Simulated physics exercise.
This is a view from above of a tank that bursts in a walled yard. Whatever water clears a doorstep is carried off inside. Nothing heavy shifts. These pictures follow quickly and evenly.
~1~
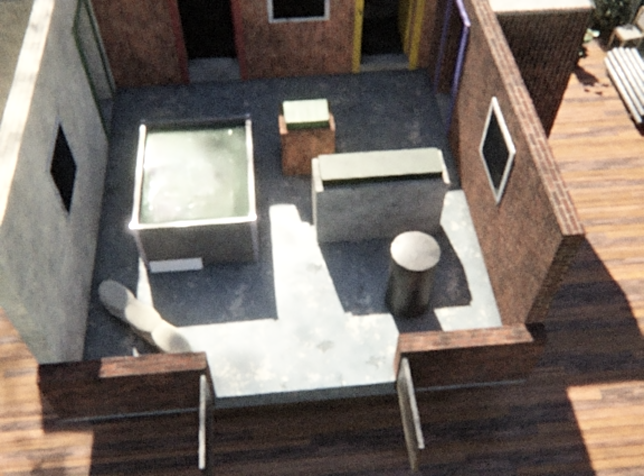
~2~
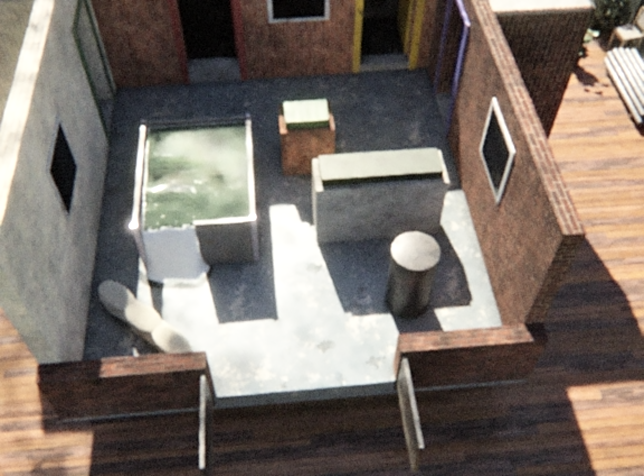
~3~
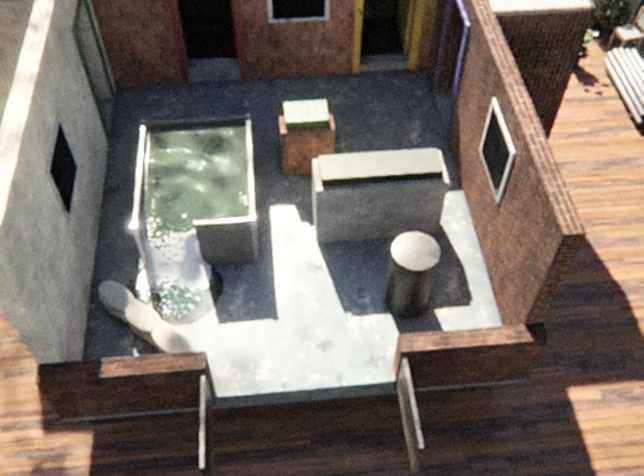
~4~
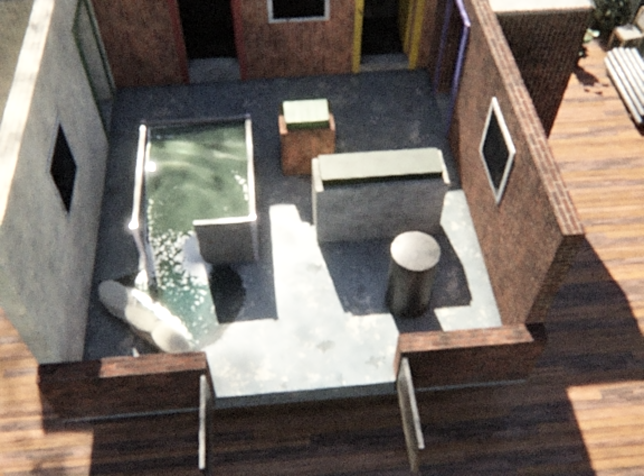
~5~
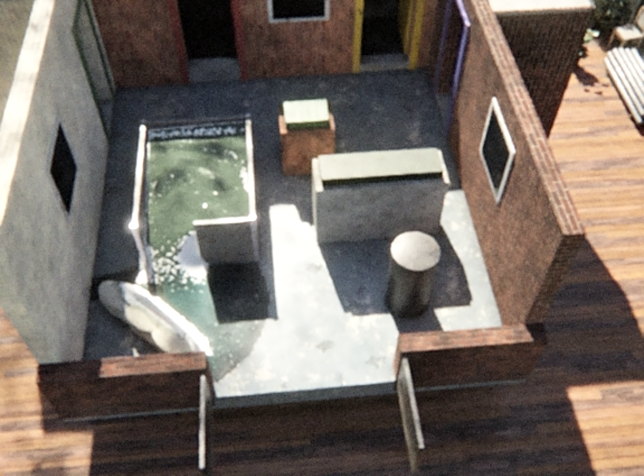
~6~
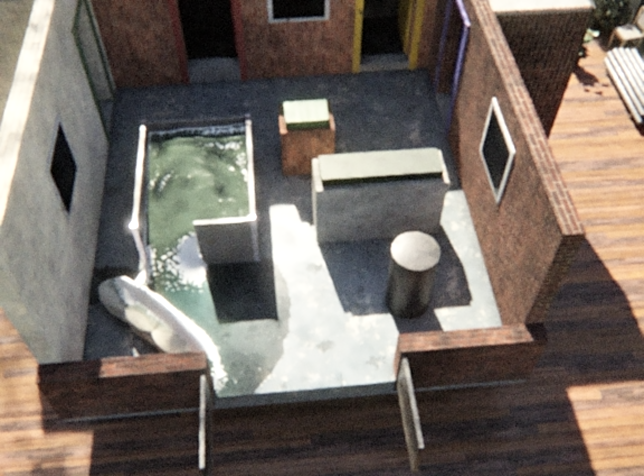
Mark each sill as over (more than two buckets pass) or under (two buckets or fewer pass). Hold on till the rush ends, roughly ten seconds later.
The red door is under, the green door is under, the yellow door is under, the blue door is under.
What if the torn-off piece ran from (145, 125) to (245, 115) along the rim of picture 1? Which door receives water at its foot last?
It's the blue door.
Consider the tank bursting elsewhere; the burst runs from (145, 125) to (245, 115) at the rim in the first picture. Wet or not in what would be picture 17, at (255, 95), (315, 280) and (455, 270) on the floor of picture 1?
Submerged, untouched, untouched.
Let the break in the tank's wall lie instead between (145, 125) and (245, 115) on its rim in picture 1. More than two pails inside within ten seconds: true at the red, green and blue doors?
The red door tops the limit; the green door tops the limit; the blue door tops the limit.
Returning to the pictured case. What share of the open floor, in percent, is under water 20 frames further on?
Roughly 45 per cent.
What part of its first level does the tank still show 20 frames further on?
38 percent or thereabouts.
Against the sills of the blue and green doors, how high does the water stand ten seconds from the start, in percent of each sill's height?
First 30 percent, then 50 percent.
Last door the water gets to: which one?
It's the yellow door.
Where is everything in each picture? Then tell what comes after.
The first picture shows still water in the tank at (196, 172).
In the second picture, water pours out at (172, 249) and has run to (204, 275).
In the third picture, the front is at (191, 317), out from the gap at (173, 251).
In the fourth picture, water pours out at (173, 252) and has run to (195, 348).
In the fifth picture, water pours out at (173, 252) and has run to a hidden place.
In the sixth picture, the front is at a hidden place, out from the gap at (173, 252).
A moment on, water covers 20 % of the floor; the red door not reached, the green door not reached, the yellow door not reached, the blue door not reached.
Next, water covers 35 % of the floor; the red door not reached, the green door wet at the sill, nothing in, the yellow door not reached, the blue door not reached.
Then, water covers 45 % of the floor; the red door not reached, the green door wet at the sill, nothing in, the yellow door not reached, the blue door not reached.
Later, water covers 65 % of the floor; the red door wet at the sill, nothing in, the green door wet at the sill, nothing in, the yellow door not reached, the blue door wet at the sill, nothing in.
In the end, water covers 90 % of the floor; the red door wet at the sill, nothing in, the green door wet at the sill, nothing in, the yellow door wet at the sill, nothing in, the blue door wet at the sill, nothing in.
